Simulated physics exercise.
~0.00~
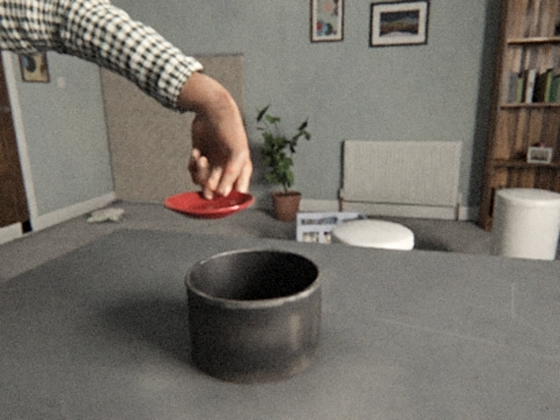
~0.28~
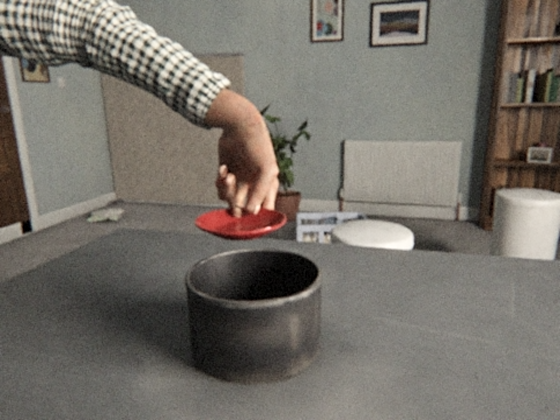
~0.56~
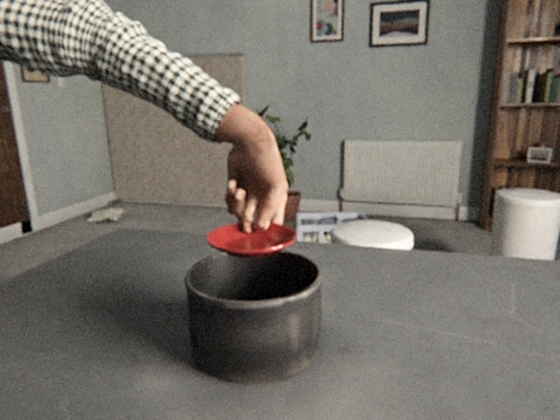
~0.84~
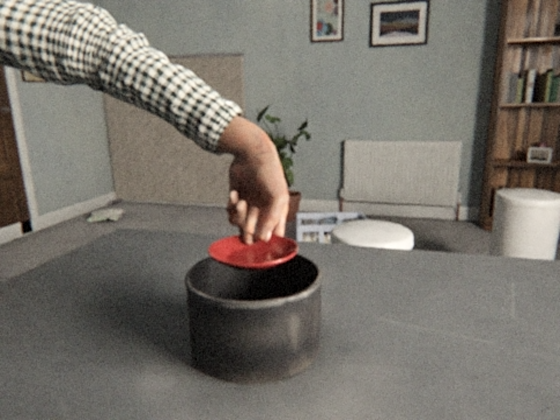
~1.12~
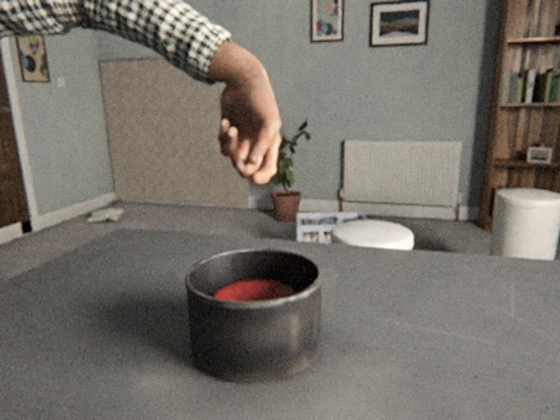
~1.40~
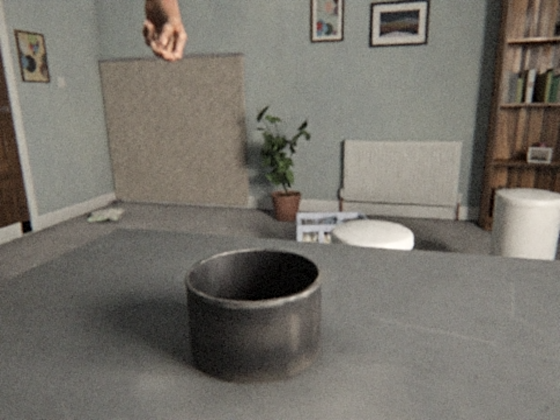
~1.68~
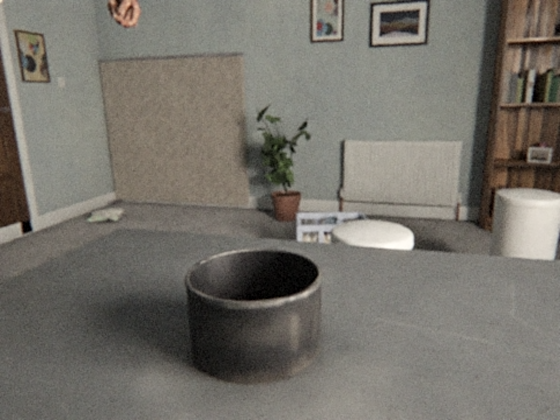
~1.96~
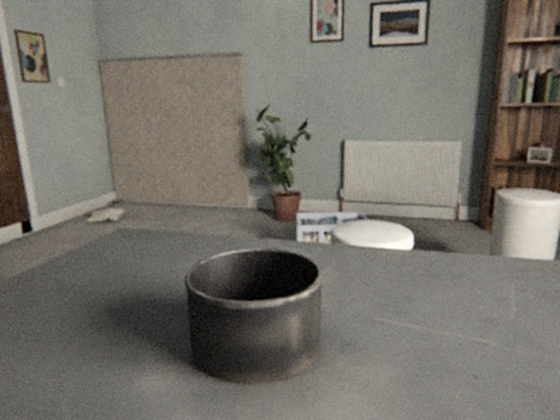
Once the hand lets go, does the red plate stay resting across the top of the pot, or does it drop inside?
It drops inside the pot, slipping past the rim and leaving the top open.
In a living room, a hand lowering a red plate over a dark open pot, releasing it inside and drawing away.
